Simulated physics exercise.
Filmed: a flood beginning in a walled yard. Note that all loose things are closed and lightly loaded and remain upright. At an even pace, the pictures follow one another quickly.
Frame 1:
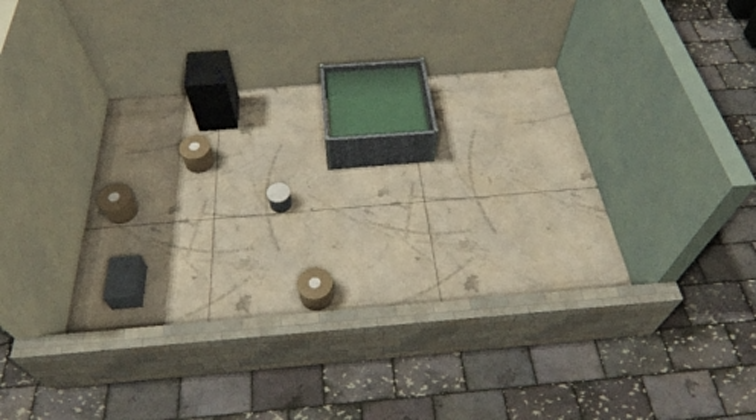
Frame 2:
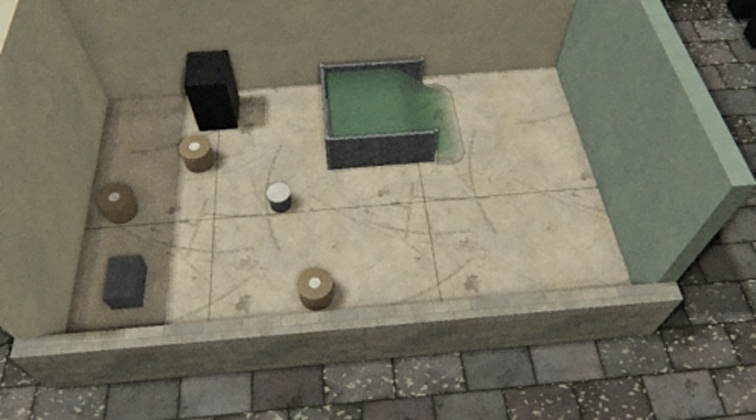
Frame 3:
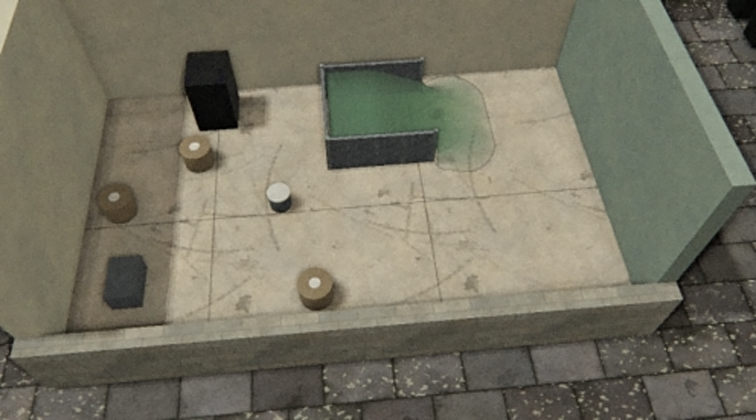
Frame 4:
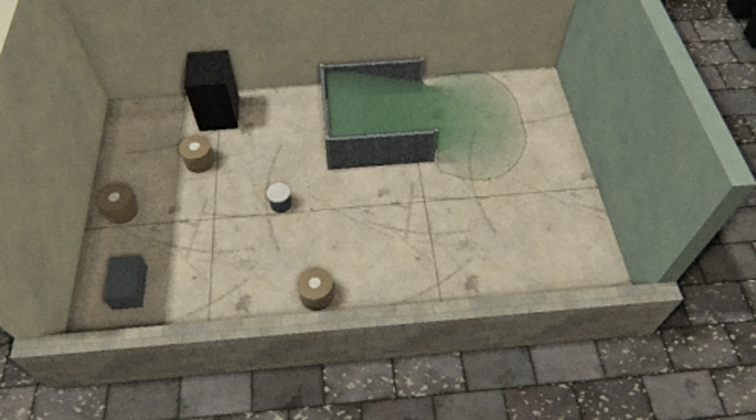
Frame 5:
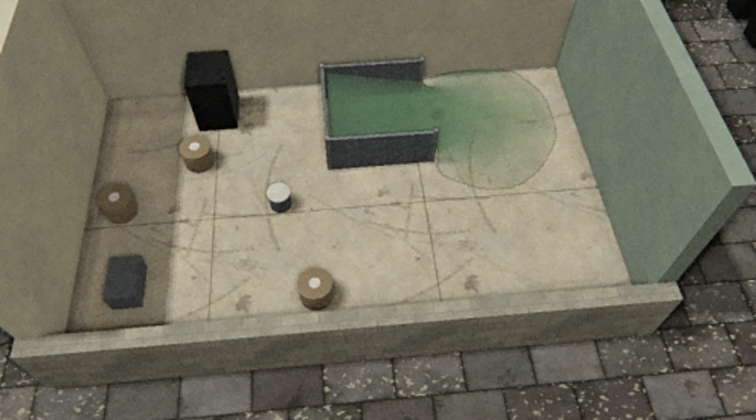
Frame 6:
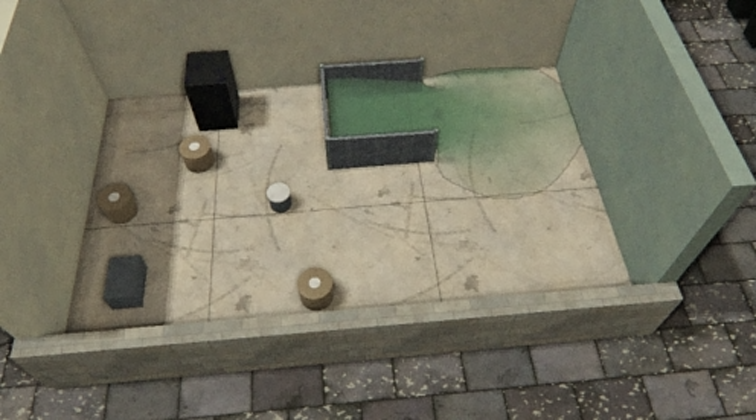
A walled yard with a pale, cracked floor and dark paving outside is seen from above, at a fixed angle. A black box stands at the back left, a dark grey block at the front left, with three tan round containers, a small white-topped one, and a grey-walled tank of green liquid. The tank's right side opens and green liquid spreads rightward across the floor, while the other objects stay still.
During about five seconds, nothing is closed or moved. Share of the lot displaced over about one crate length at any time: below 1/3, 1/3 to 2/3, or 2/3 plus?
The portion knocked well out of place is smaller than a third.
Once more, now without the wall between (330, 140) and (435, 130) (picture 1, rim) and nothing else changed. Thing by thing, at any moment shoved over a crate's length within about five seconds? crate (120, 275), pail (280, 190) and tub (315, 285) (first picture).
Result per item - displaced that far / short of that distance / displaced that far.
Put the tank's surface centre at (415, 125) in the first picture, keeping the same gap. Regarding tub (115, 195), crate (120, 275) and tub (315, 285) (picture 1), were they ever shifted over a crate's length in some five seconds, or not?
The three, one by one: Short of that, short of that and past that mark.
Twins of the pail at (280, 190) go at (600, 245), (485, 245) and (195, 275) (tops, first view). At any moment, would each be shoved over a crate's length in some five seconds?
The first travels far, the second travels far and the third sits tight.
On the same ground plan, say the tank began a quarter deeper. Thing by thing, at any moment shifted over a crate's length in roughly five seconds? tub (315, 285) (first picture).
Answer: It went the full distance.
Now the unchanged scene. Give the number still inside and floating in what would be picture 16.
Count: 0.
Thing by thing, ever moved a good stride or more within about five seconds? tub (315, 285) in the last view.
At least that much.
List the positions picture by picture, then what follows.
The first frame shows a tub at (195, 147), on the bottom; a pail at (279, 192) rests on the ground; 0 of 5 have shifted.
The second frame shows a tub at (195, 147) rests on the ground; a pail at (279, 192) rests on the ground; 0 of 5 have shifted.
The third frame shows a tub at (195, 147) rests on the ground; a pail at (279, 192), on the bottom; 0 of 5 have shifted.
The fourth frame shows a tub at (195, 147), on the bottom; a pail at (279, 192) rests on the ground; 0 of 5 have shifted.
The fifth frame shows a tub at (195, 147) rests on the ground; a pail at (279, 192) rests on the ground; 0 of 5 have shifted.
The sixth frame shows a tub at (195, 147), on the bottom; a pail at (279, 192) rests on the ground; 0 of 5 have shifted.
A moment on, 0 of 5 are well off their spots; 0 afloat.
Next, 0 of 5 are well off their spots; 0 afloat.
Later, 0 of 5 are well off their spots; 0 afloat.
In the end, 1 of 5 are well off their spots, and 1 have been at some point; 0 afloat.
